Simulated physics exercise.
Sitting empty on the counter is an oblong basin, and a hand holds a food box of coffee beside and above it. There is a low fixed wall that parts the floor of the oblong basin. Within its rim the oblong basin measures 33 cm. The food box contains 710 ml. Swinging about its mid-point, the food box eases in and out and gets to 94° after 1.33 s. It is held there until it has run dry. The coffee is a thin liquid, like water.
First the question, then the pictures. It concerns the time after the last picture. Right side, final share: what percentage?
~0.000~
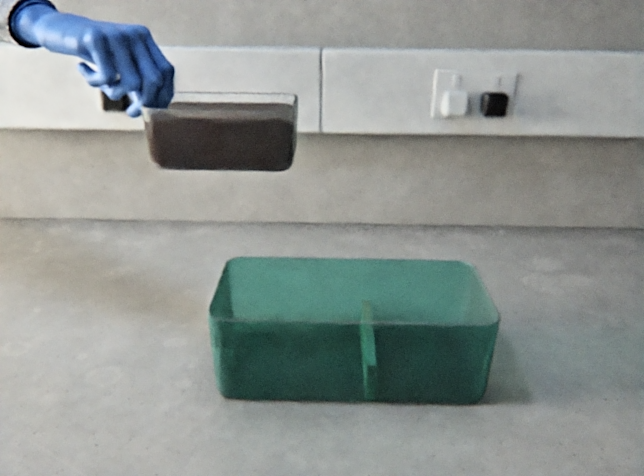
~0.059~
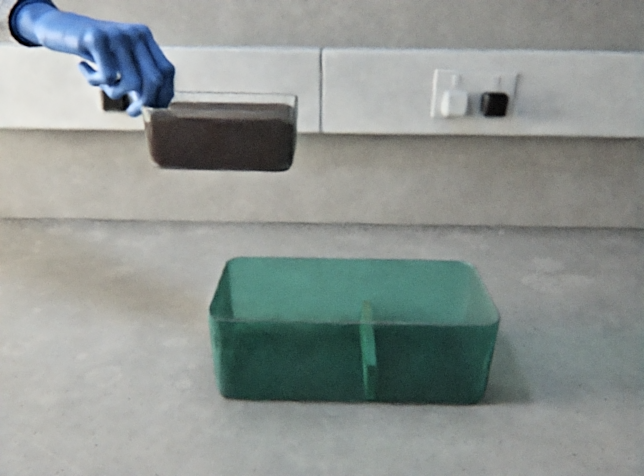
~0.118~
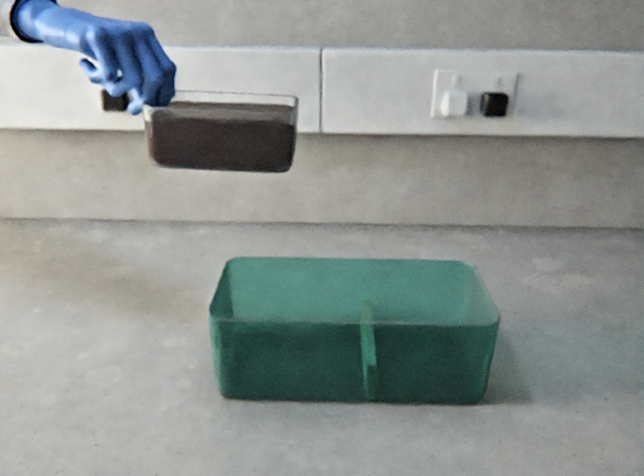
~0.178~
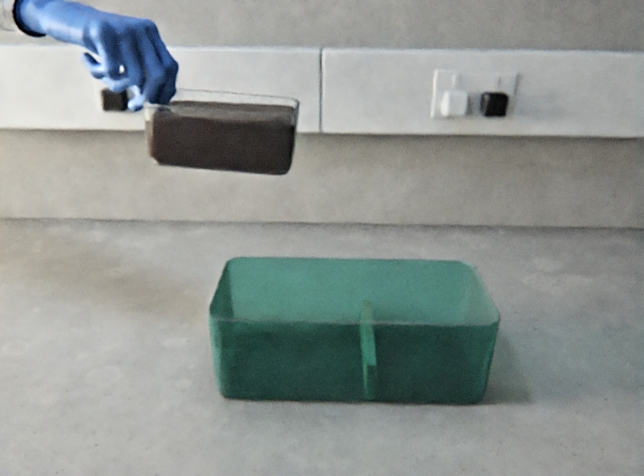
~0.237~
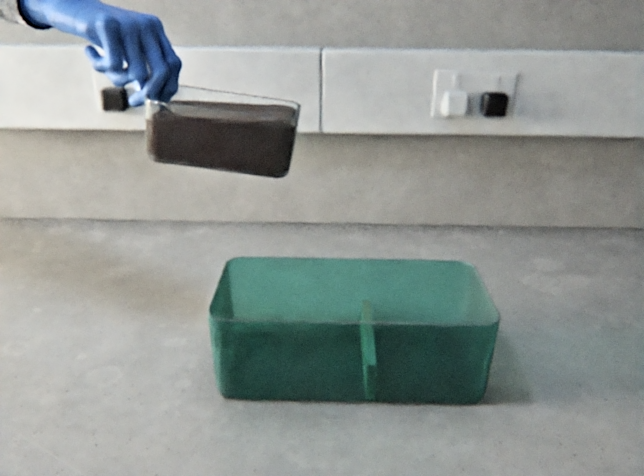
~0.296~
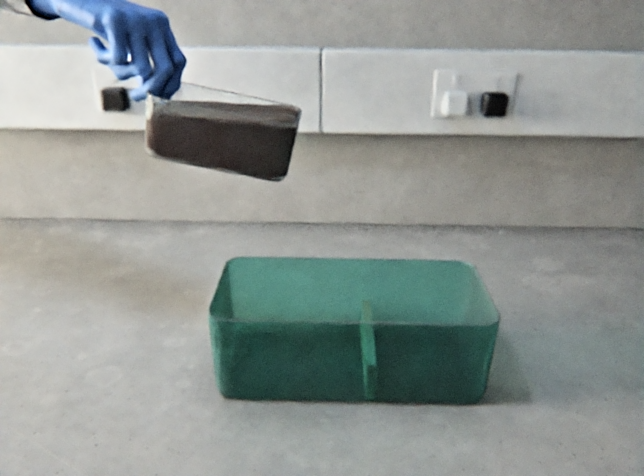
50 per cent.
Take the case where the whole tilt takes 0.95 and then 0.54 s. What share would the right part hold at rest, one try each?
The first try gives 45 percent and the second 25 percent.
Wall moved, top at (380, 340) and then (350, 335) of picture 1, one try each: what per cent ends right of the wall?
First try about 35 %, second try about 65 %.
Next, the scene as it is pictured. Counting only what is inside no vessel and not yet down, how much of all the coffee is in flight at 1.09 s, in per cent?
I'd put it at about 8 per cent of the liquid.
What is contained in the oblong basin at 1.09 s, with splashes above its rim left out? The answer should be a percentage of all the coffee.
About 80 per cent.
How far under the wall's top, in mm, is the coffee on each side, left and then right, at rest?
About 36 mm left, about 30 mm right.
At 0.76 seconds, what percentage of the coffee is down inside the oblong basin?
Near 16 in a hundred.
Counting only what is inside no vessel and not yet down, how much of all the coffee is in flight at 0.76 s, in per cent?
Close to 40 per cent, I'd say.
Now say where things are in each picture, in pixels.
In the first frame, tilt 0°; pouring edge (295, 104); surface from (157, 109) to (294, 111); the oblong basin's rim runs from (218, 286) to (486, 291); the wall's top is at (369, 331).
In the second frame, tilt 0°; pouring edge (295, 105); surface from (157, 108) to (294, 111).
In the third frame, tilt 2°; pouring edge (296, 106); surface from (157, 108) to (294, 112).
In the fourth frame, tilt 4°; pouring edge (297, 109); surface from (158, 108) to (295, 113).
In the fifth frame, tilt 7°; pouring edge (298, 113); surface from (159, 108) to (296, 114).
In the sixth frame, tilt 11°; pouring edge (299, 118); surface from (160, 108) to (298, 114).
After 0.76 s the tilt is 57° and 44 per cent is still to pour, 8 is left of the wall and 9 right of it.
After 1.09 s the tilt is 87° and 11 per cent is still to pour, 30 is left of the wall and 50 right of it.
After 1.45 s the tilt is 94° and 2 per cent is still to pour, 43 is left of the wall and 50 right of it.
After 1.83 s the tilt is 94° and 0 per cent is still to pour, 46 is left of the wall and 50 right of it.
In the end 47 per cent lies left of the wall, 50 right of it and 3 outside.
